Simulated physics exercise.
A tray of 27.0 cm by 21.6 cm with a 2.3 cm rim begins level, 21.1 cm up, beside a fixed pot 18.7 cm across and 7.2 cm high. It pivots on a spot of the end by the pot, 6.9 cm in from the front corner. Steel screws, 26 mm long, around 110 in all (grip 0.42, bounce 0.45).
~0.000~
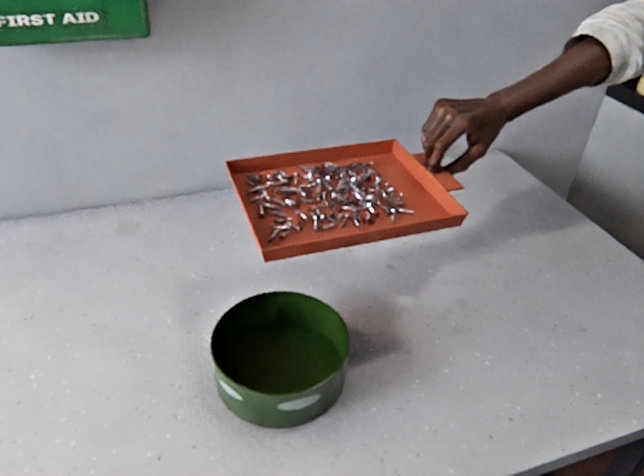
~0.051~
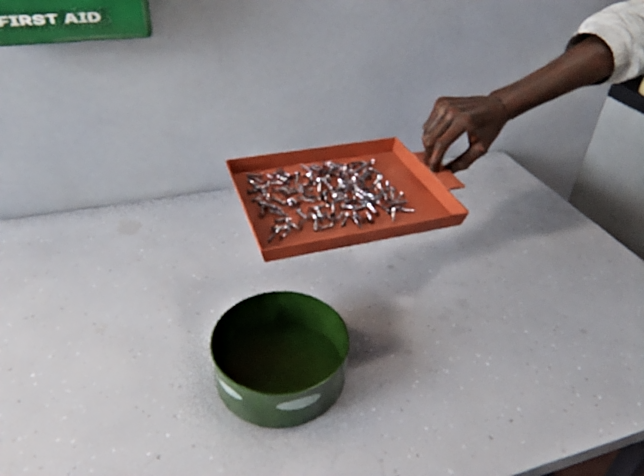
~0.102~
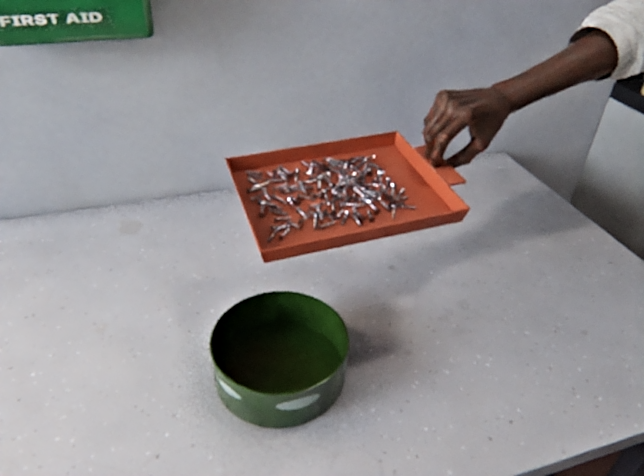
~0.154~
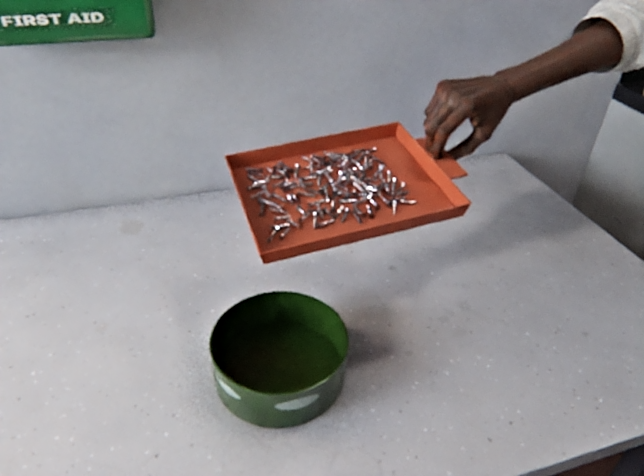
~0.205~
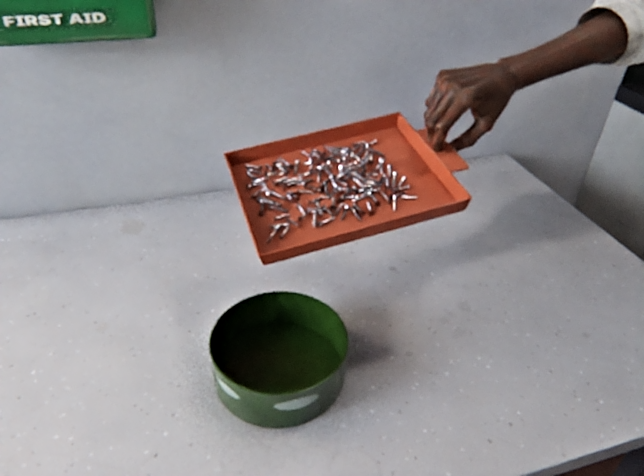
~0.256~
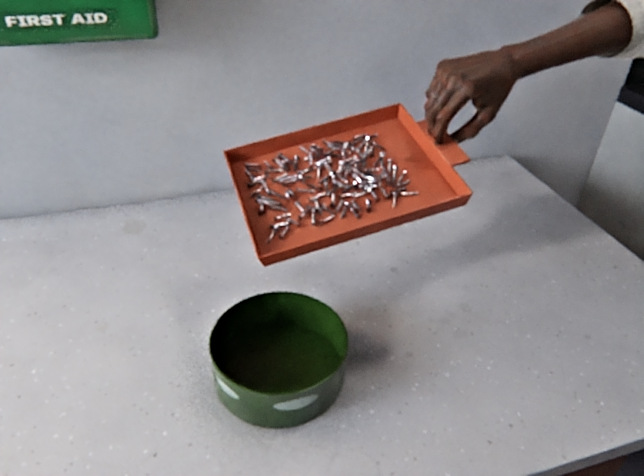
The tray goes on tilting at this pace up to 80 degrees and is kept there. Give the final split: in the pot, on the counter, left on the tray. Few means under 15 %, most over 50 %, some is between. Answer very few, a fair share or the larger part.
Pot: The larger part, counter: Very few, tray: Very few.
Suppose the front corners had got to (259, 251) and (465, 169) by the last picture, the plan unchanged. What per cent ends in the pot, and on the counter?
Pot 40, counter 30.
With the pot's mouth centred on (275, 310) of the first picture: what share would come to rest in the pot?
About 70 per cent.
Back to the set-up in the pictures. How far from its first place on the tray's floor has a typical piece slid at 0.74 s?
About 10 cm.
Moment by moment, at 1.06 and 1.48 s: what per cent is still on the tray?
In turn: 90, 50.
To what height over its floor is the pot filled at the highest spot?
Some 2.0 cm.
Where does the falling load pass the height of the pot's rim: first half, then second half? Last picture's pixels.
At about (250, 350), then at (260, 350).
After 0.74 s, tilt 45 degrees; the tray holds 100 %, the pot 0 %.
Then, at 1.06 s, tilt 66 degrees; the tray holds 90 %, the pot 5 %.
After 1.48 s, tilt 80 degrees; the tray holds 50 %, the pot 30 %.
In the end, at 2.9 s, pot 95 %, counter 0 %, tray 5 %.
